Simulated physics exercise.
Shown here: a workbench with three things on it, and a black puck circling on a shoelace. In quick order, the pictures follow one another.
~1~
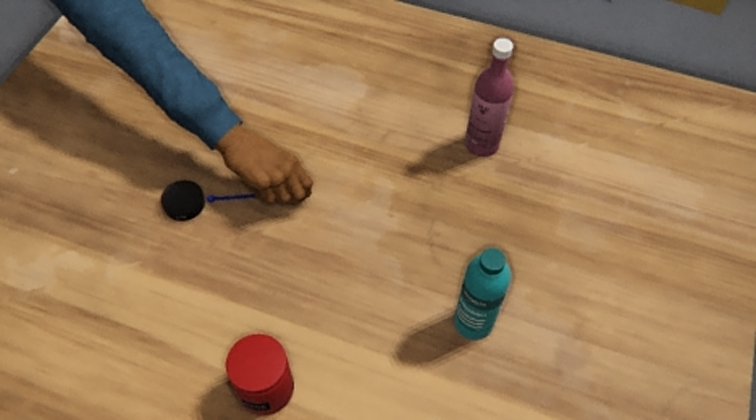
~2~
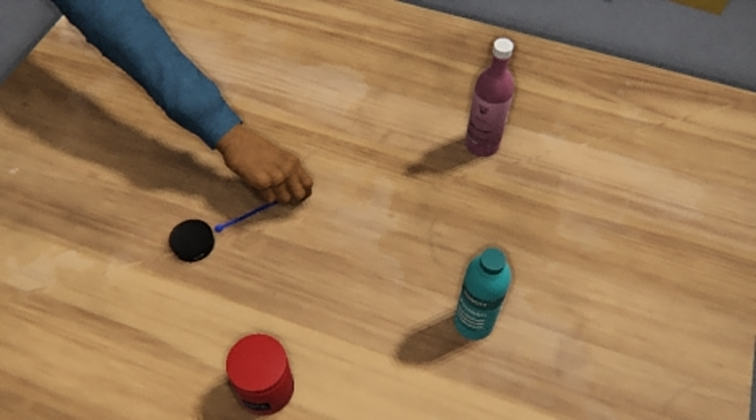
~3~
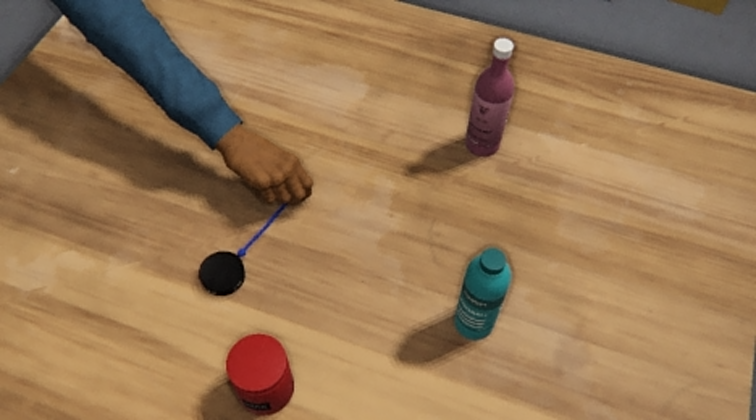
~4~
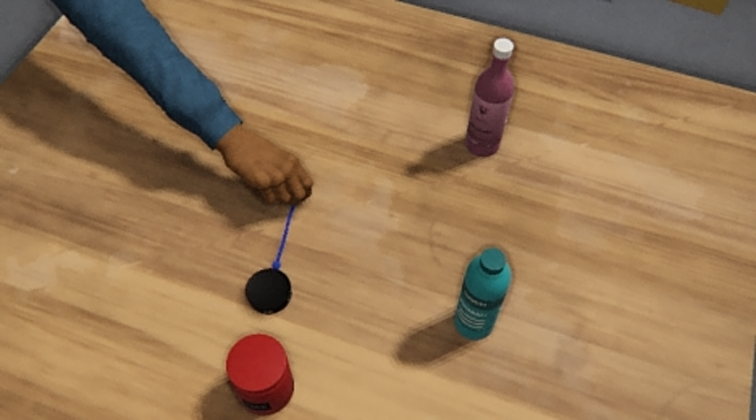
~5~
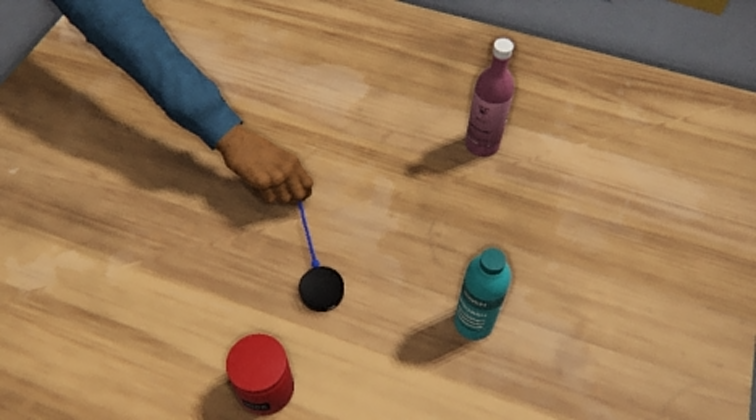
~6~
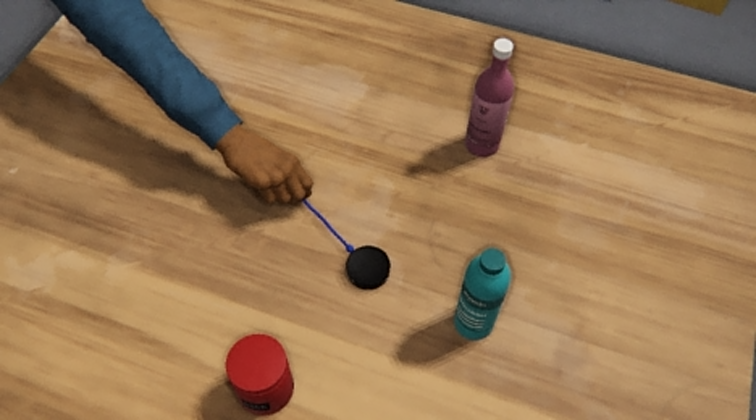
At first, a black puck on a blue cord sits left of a hand held over a wooden workbench with a pink bottle, turquoise bottle and red jar. The puck circles anticlockwise around the still hand, passing above the jar, then curves rightward and up, left of the turquoise bottle.
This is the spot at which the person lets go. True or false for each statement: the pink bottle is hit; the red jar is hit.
Pink bottle: True; red jar: False.
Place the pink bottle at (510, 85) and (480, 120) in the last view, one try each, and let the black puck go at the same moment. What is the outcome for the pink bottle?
At the first spot it takes a blow, and at the second spot it takes a blow.
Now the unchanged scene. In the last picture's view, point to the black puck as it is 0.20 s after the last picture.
At that moment it is at (502, 137).
Then, 0.08 s later than the last view, puck near (433, 205).
Then, 0.20 s later than the last view, puck near (502, 137); pink bottle pushed aside.
Finally, puck off the table; pink bottle knocked over. The pink bottle is struck and the red jar remains clear.
